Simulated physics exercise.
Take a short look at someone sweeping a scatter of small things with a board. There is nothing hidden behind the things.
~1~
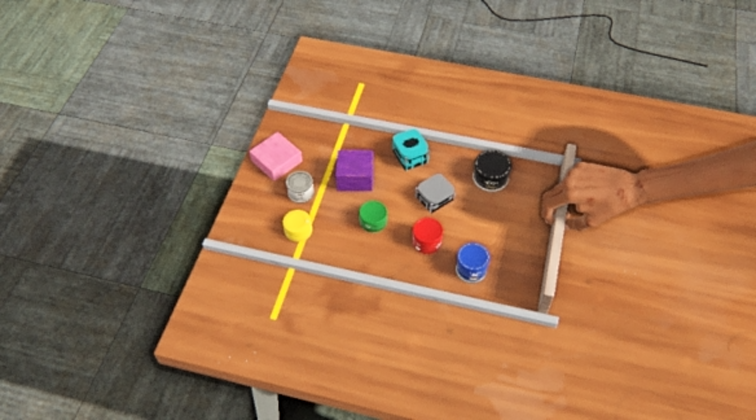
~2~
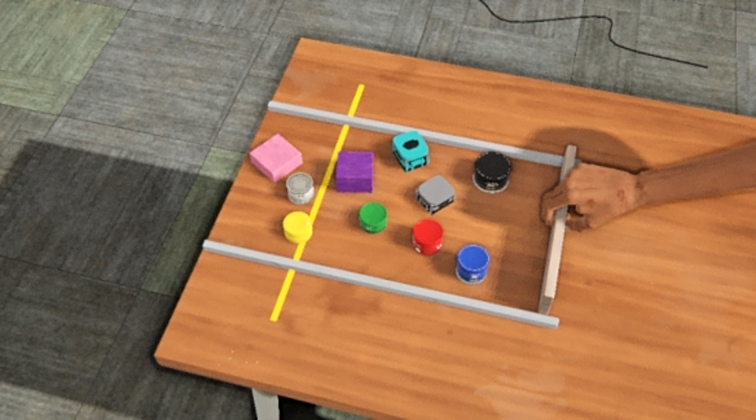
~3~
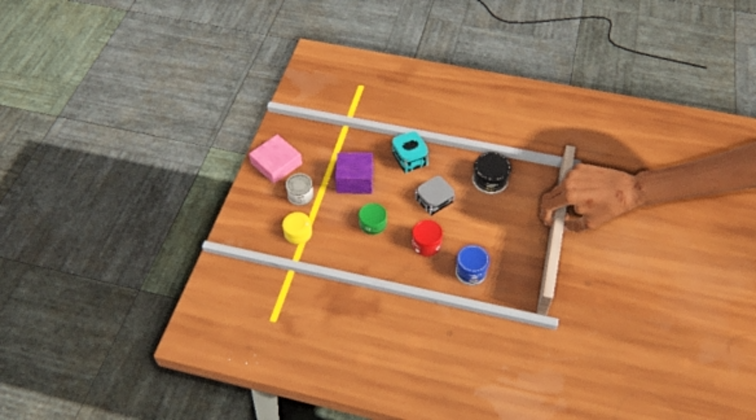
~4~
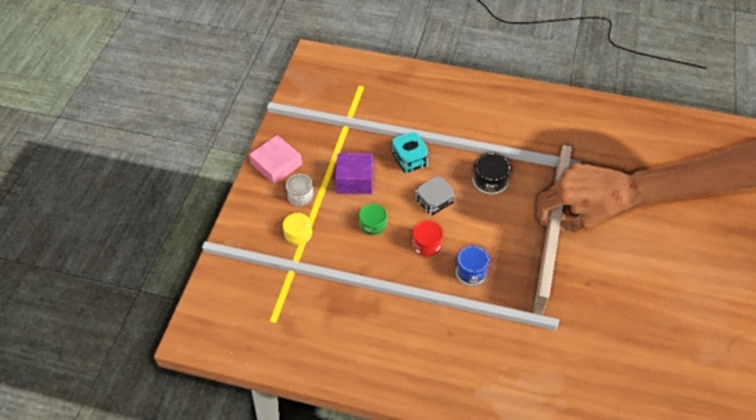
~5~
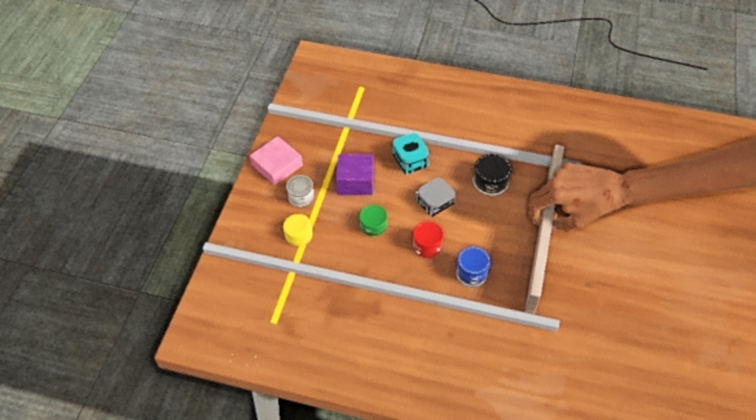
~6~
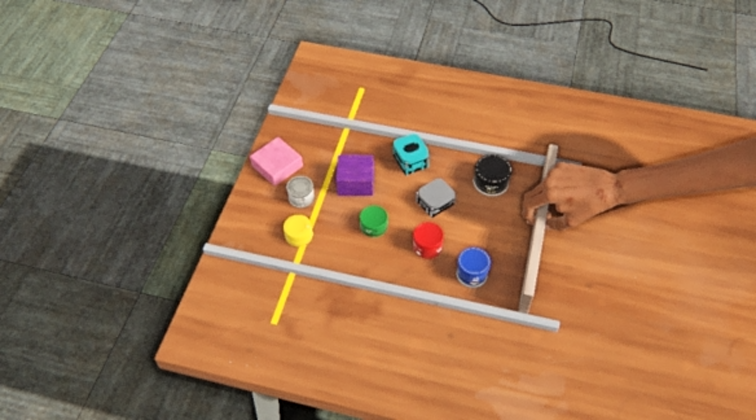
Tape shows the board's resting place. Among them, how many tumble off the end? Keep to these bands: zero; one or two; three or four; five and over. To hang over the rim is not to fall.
That gives zero.
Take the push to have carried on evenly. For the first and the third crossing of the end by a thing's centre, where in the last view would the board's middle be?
The middle is near (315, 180) first and near (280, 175) after.
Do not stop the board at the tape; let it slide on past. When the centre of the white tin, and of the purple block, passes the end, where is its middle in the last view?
The middle is at (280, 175) when it's the white tin, and at (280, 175) when it's the purple block.
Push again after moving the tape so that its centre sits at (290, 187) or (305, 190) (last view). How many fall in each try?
Down on the floor: 1 and 1.
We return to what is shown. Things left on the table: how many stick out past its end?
The number would be 1.
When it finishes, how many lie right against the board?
The count in contact is 4.
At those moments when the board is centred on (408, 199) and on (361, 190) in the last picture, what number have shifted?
6 by the first point, 8 by the second.
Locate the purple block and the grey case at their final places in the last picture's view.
Around (287, 160), then around (312, 181).
Early on, none off yet; pink block at rest near (276, 161); white tin at rest near (301, 192); yellow lid at rest near (298, 231).
Finally, the number that fall off is zero.
